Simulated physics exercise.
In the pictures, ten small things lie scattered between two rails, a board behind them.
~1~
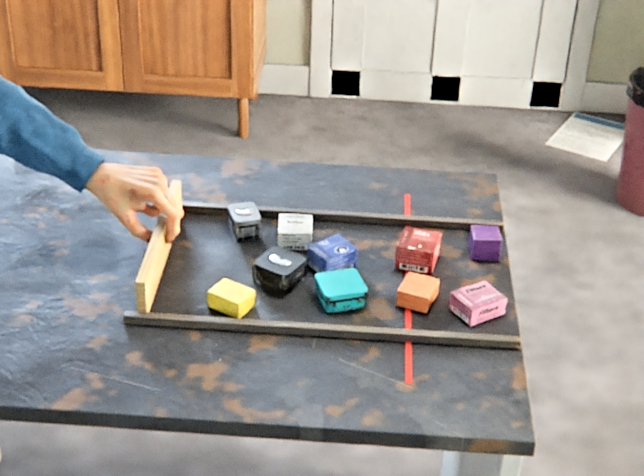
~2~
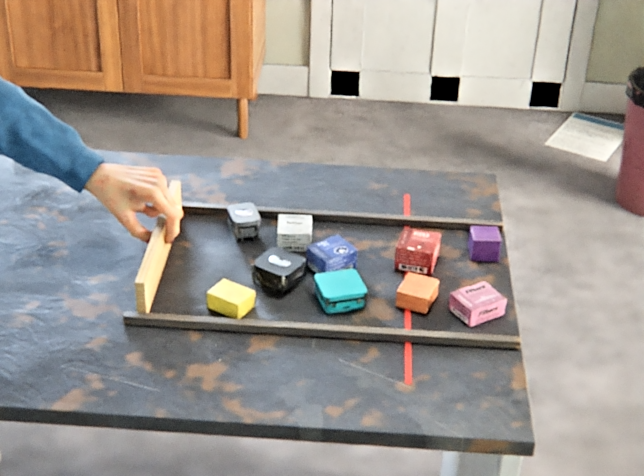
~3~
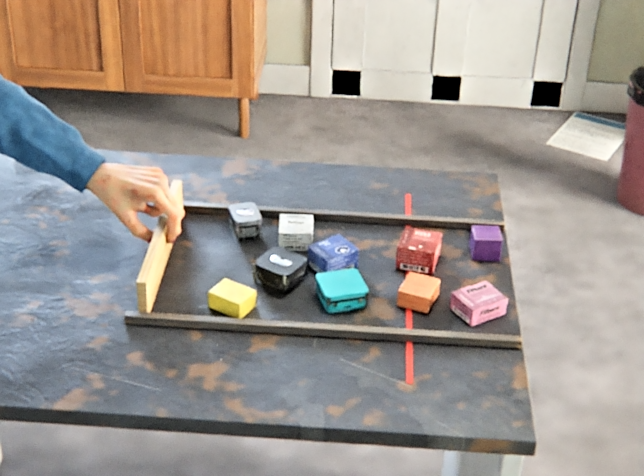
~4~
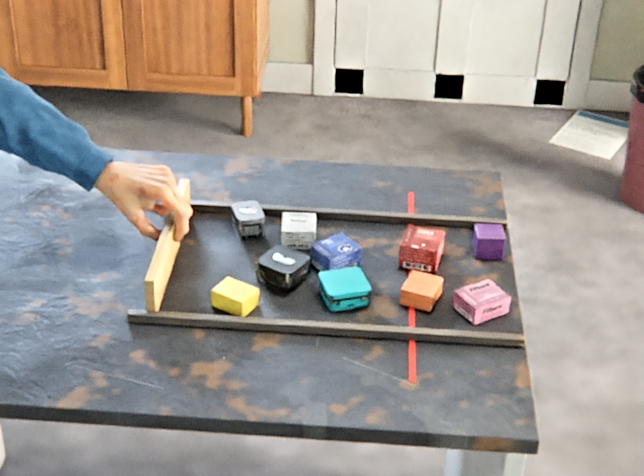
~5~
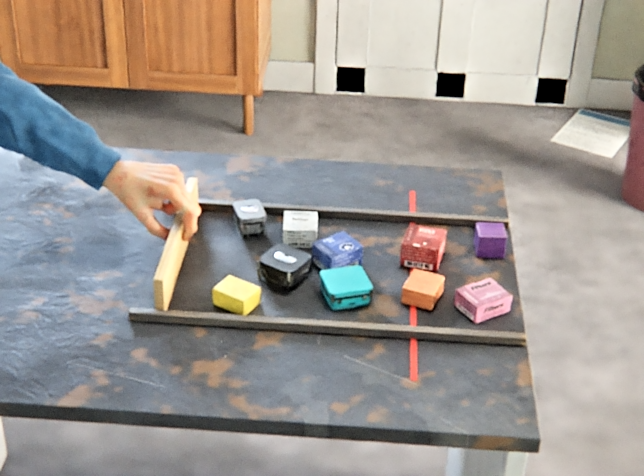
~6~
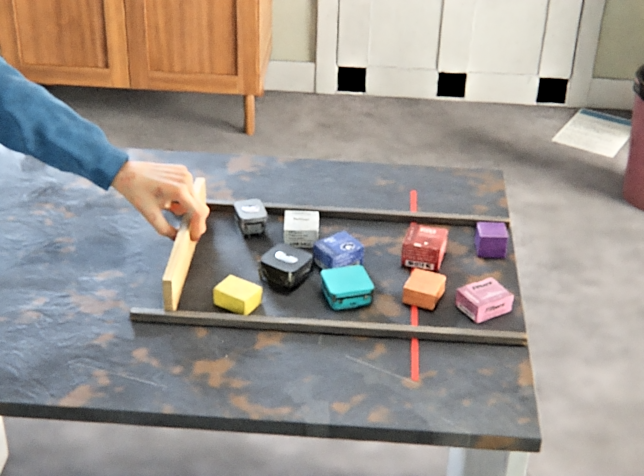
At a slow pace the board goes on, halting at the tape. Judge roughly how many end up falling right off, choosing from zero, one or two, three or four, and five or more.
It is one or two.
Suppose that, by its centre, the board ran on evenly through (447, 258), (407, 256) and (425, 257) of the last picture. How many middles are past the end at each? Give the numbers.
4, 2 and 2.
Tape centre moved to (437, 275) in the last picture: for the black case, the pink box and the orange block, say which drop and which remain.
First the black case, which stays on top, then the pink box, which leaves the top, and the orange block, which leaves the top.
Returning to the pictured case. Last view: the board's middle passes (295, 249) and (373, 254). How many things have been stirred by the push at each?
The number moved is 6 and then 10.
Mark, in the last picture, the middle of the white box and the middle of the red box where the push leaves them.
In the last view, the middles sit near (458, 229) and near (500, 242).
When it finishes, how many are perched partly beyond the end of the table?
The total comes out at 2.
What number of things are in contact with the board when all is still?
The count in contact is 3.
Early on, none off yet; purple block at rest near (491, 240); pink box at rest near (484, 300); red box at rest near (424, 247).
A while later, none off yet; purple block travelled a little near (502, 237); pink box travelled about its own width near (522, 303); red box travelled about its own width near (476, 246).
Finally, the number that fall off is one or two; lost, pink box and purple block.
